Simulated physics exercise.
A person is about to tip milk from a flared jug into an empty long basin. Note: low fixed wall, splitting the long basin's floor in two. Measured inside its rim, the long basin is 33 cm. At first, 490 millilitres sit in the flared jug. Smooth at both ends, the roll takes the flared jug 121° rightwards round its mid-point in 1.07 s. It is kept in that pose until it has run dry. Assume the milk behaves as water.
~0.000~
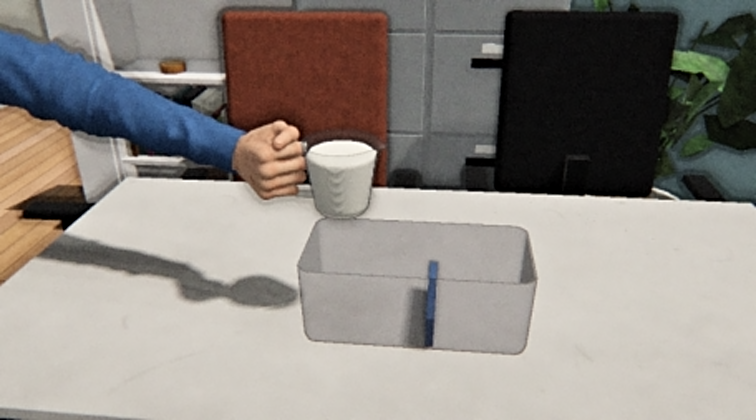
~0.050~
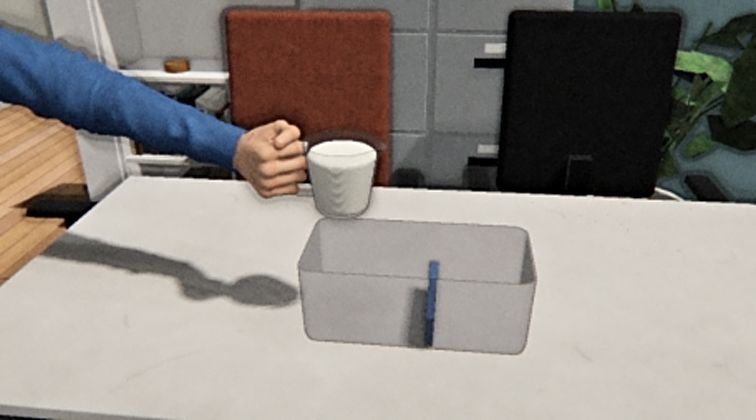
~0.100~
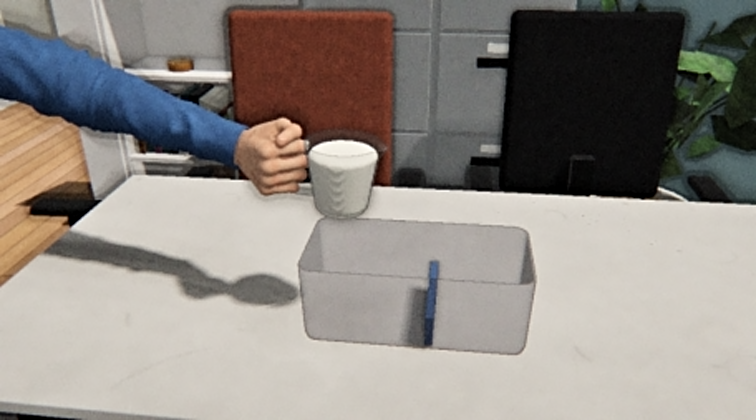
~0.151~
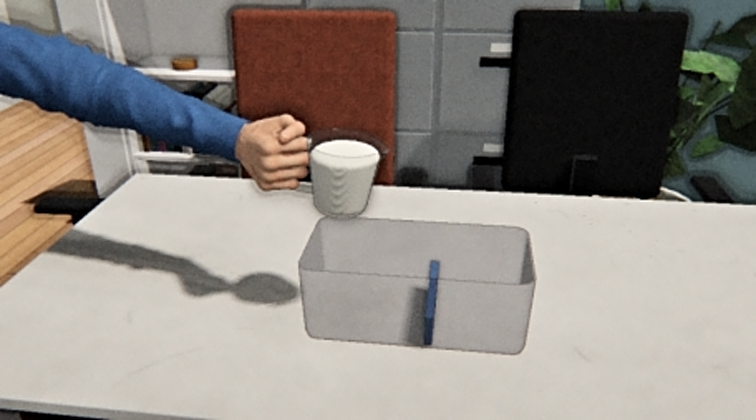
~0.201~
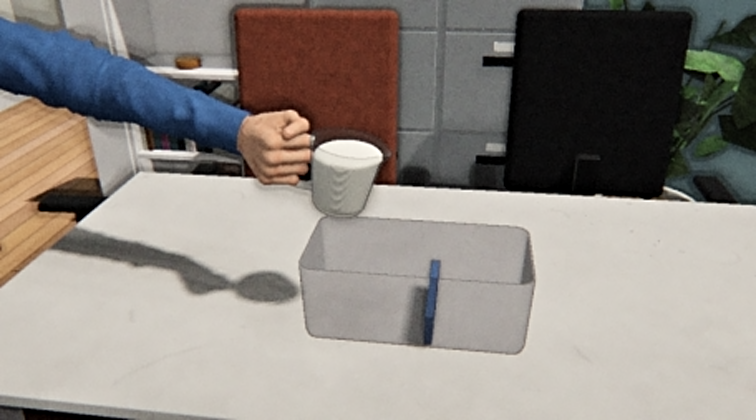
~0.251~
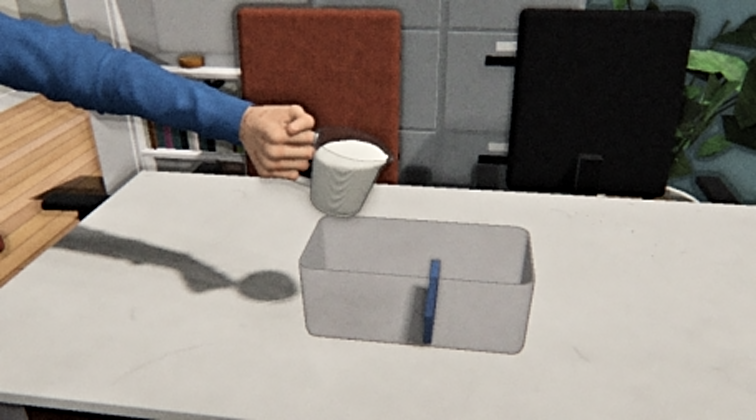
A blue-sleeved arm gradually tilts a white jug of milk rightwards above a clear basin.
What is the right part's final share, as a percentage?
About 27 per cent.
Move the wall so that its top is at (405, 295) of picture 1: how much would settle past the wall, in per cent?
Then it comes to around 80 per cent.
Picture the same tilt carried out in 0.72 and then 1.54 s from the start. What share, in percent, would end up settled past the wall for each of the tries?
It comes to 20 per cent, and then 40 per cent.
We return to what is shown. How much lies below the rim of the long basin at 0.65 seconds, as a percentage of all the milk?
Roughly 20 per cent.
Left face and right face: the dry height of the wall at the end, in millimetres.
Some 38 mm on the left and 44 mm on the right.
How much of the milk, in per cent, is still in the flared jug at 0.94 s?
Around 4 in a hundred is still there.
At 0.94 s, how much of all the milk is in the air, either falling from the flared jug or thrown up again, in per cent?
Close to 4 in every hundred parts.
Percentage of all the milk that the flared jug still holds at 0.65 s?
Around 58 in a hundred.
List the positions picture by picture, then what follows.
The first frame shows tilt 0°; pouring edge (386, 145); surface from (308, 150) to (377, 153); the long basin's rim runs from (308, 243) to (532, 255); the wall's top is at (432, 289).
The second frame shows tilt 1°; pouring edge (387, 146); surface from (308, 149) to (377, 153).
The third frame shows tilt 3°; pouring edge (388, 148); surface from (310, 149) to (378, 154).
The fourth frame shows tilt 6°; pouring edge (391, 150); surface from (312, 149) to (380, 154).
The fifth frame shows tilt 10°; pouring edge (393, 154); surface from (314, 149) to (384, 155).
The sixth frame shows tilt 16°; pouring edge (395, 158); surface from (317, 150) to (388, 156).
By 0.65 s the tilt is 80° and 58 per cent is still to pour, 8 is left of the wall and 12 right of it.
By 0.94 s the tilt is 116° and 4 per cent is still to pour, 66 is left of the wall and 26 right of it.
By 1.24 s the tilt is 121° and 0 per cent is still to pour, 72 is left of the wall and 27 right of it.
By 1.57 s the tilt is 121° and 0 per cent is still to pour, 72 is left of the wall and 27 right of it.
At rest 72 per cent lies left of the wall, 27 right of it and 1 outside.
